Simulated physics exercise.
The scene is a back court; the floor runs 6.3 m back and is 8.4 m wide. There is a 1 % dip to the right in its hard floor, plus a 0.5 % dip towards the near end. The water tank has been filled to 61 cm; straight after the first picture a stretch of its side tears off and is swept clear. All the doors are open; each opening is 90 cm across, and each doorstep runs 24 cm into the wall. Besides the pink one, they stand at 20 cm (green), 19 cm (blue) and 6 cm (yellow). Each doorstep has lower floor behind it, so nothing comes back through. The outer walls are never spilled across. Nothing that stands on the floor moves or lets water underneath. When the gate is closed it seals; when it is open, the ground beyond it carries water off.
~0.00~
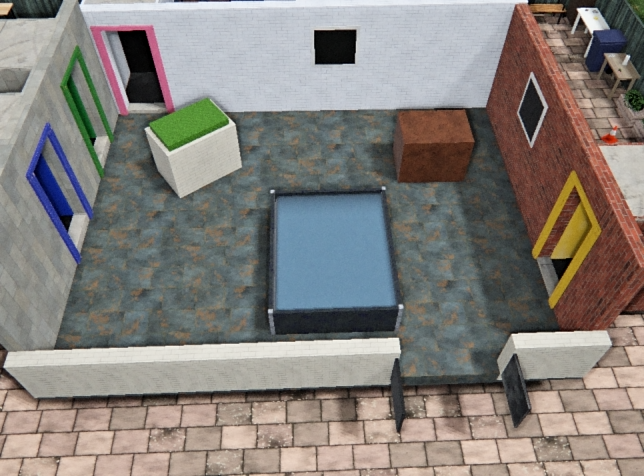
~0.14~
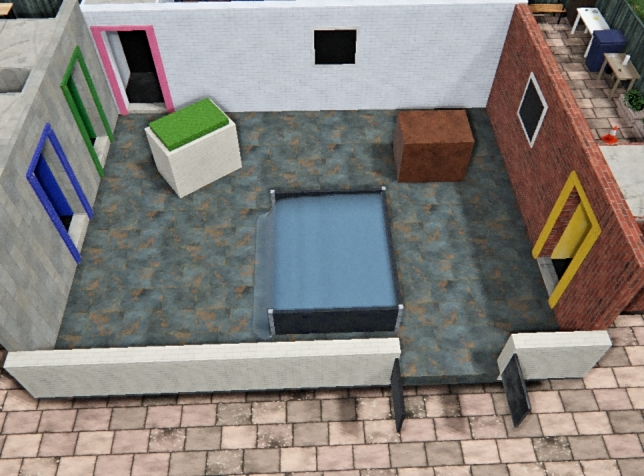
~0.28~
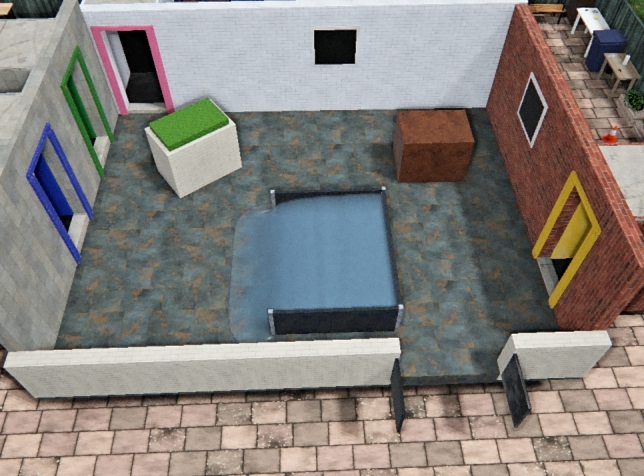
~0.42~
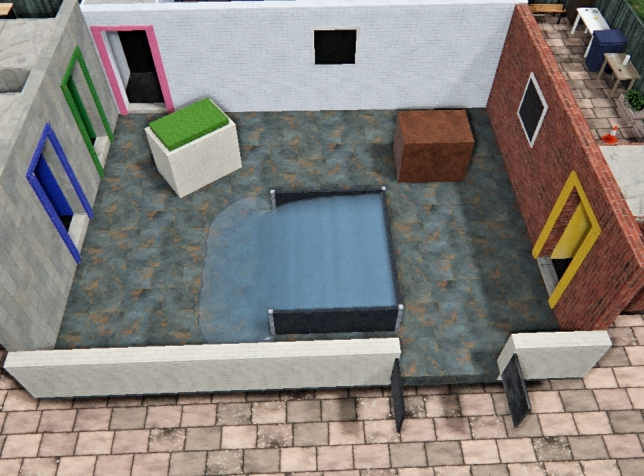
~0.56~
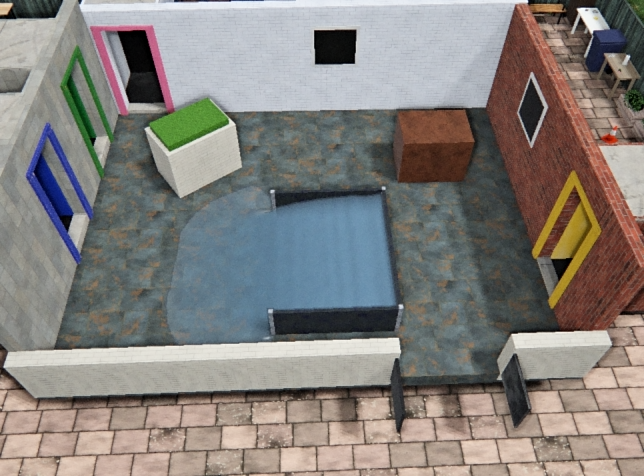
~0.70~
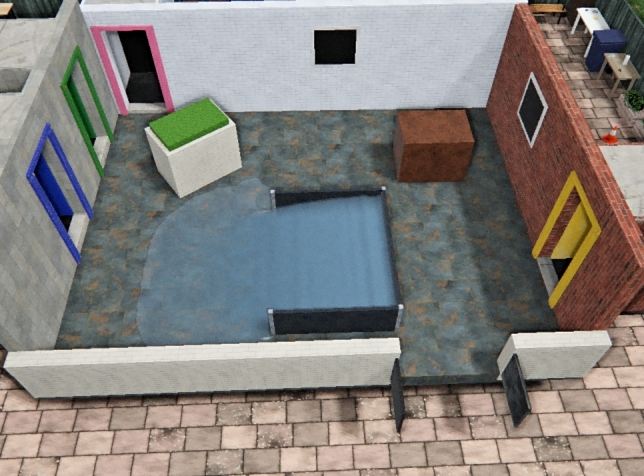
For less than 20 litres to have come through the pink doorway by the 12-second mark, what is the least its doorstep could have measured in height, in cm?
16 cm or so.
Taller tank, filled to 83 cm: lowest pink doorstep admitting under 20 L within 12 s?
23 cm.
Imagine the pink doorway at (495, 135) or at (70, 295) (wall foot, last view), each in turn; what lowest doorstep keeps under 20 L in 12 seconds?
You'd want about 12.5 cm there first, then about 28 cm.
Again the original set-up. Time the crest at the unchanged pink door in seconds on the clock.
Near 5.0 seconds.
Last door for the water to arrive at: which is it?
Yellow.
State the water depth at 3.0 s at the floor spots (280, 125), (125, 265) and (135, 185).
Taking the spots in order: About 0, 17 and 10 centimetres.
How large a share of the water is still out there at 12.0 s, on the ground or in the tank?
Share still there: Approx. 92 percent.
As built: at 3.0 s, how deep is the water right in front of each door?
At the green door the depth is 11 cm, at pink 7 cm, at blue 27 cm and at yellow 0 cm.
After 1.4 s water covers 30 % of the floor, deepest (34 cm) near (74, 279); it has not reached the pink door.
After 3.0 s water covers 40 % of the floor, deepest (34 cm) near (48, 374); 7 cm at the pink door, 0 litres in over its 10 cm doorstep.
After 12.0 s water covers 95 % of the floor, deepest (12 cm) near (486, 123); 3 cm at the pink door, 106 litres in over its 10 cm doorstep.
At the pink door as built, the water arrived by 3.0 s and peaked near 20 cm at 5.2 s.
Run again over the same 12 s with other heights there, 42 litres in over 14 cm, 5 litres over 19 cm. The limit of 20 litres is kept from about 16 cm up.
